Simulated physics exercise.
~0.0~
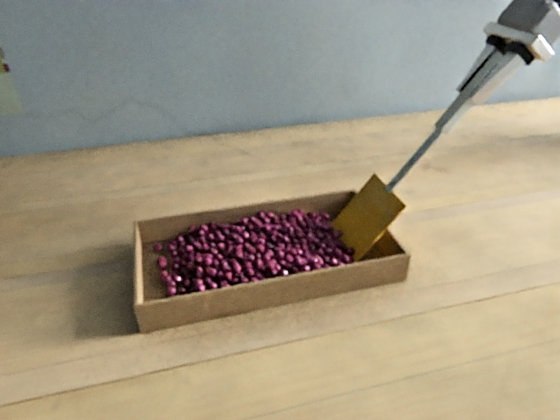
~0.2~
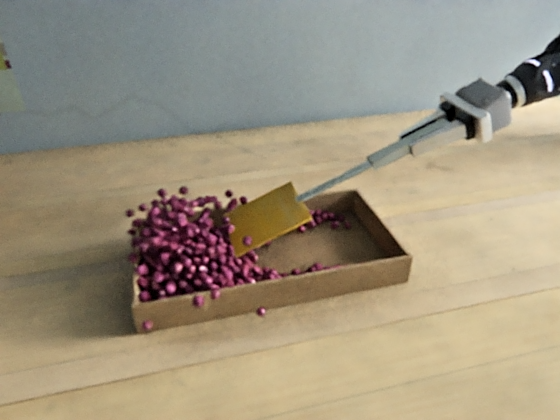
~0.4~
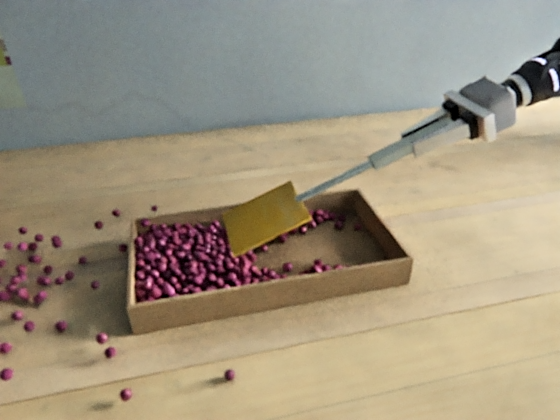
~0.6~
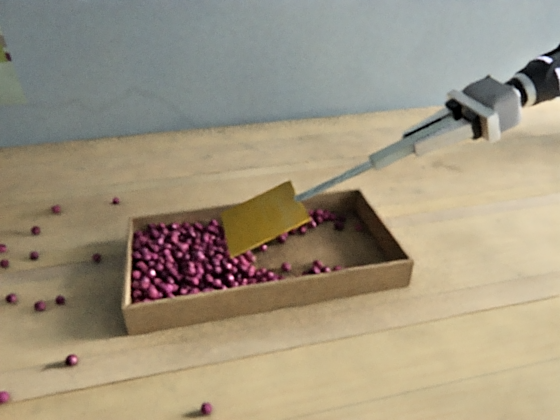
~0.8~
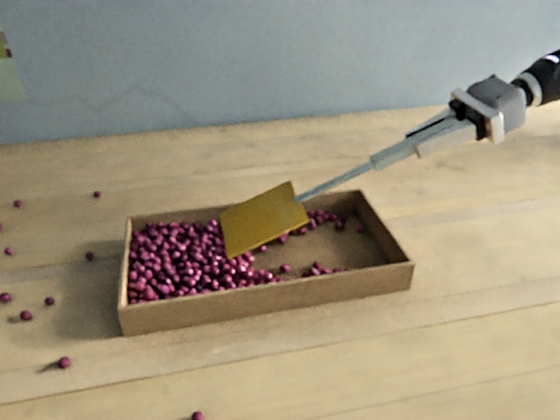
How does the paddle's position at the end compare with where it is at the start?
At the start the paddle is near the right end of the trough, and at the end it is farther left, held over the middle of the trough.
